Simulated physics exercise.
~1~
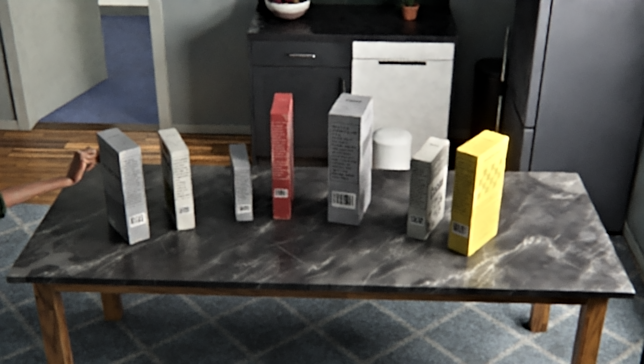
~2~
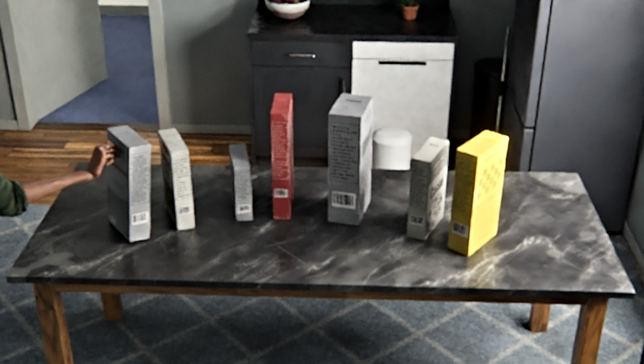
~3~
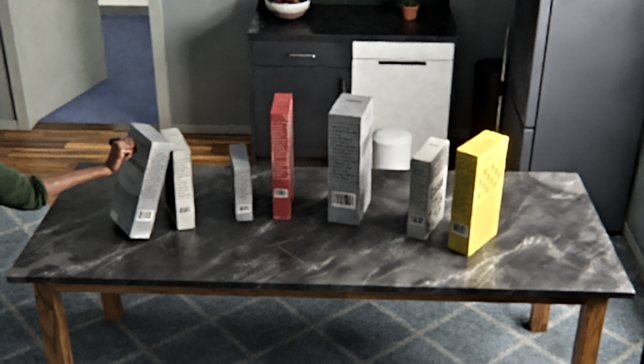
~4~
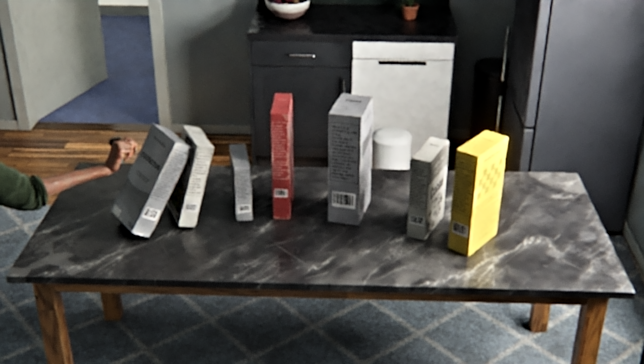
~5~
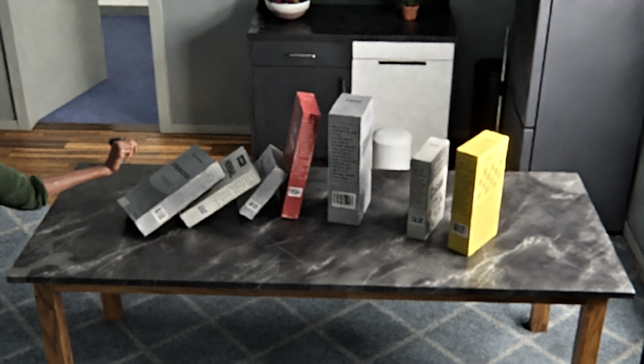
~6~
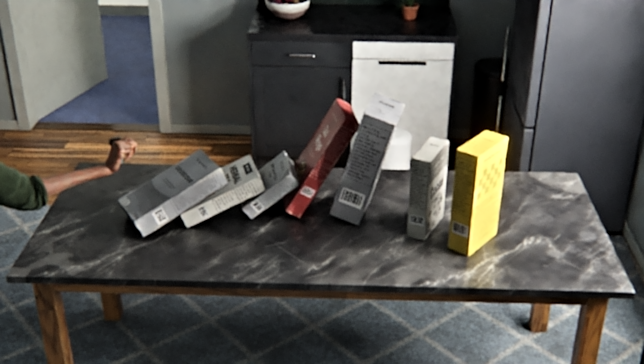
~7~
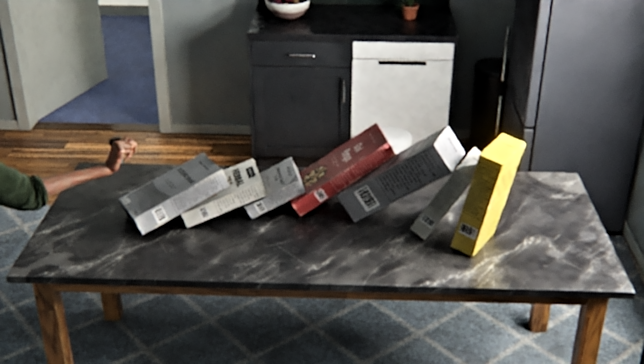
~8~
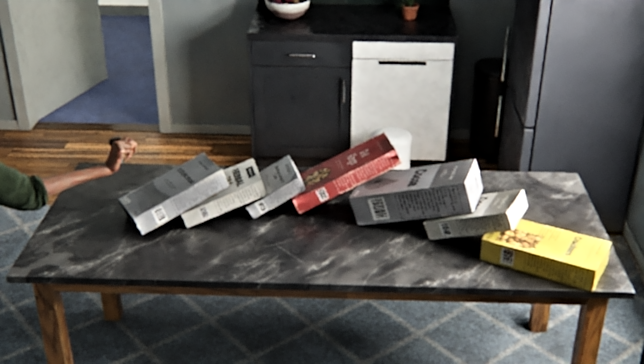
A hand tips the first of seven standing boxes, and all topple rightward in turn.
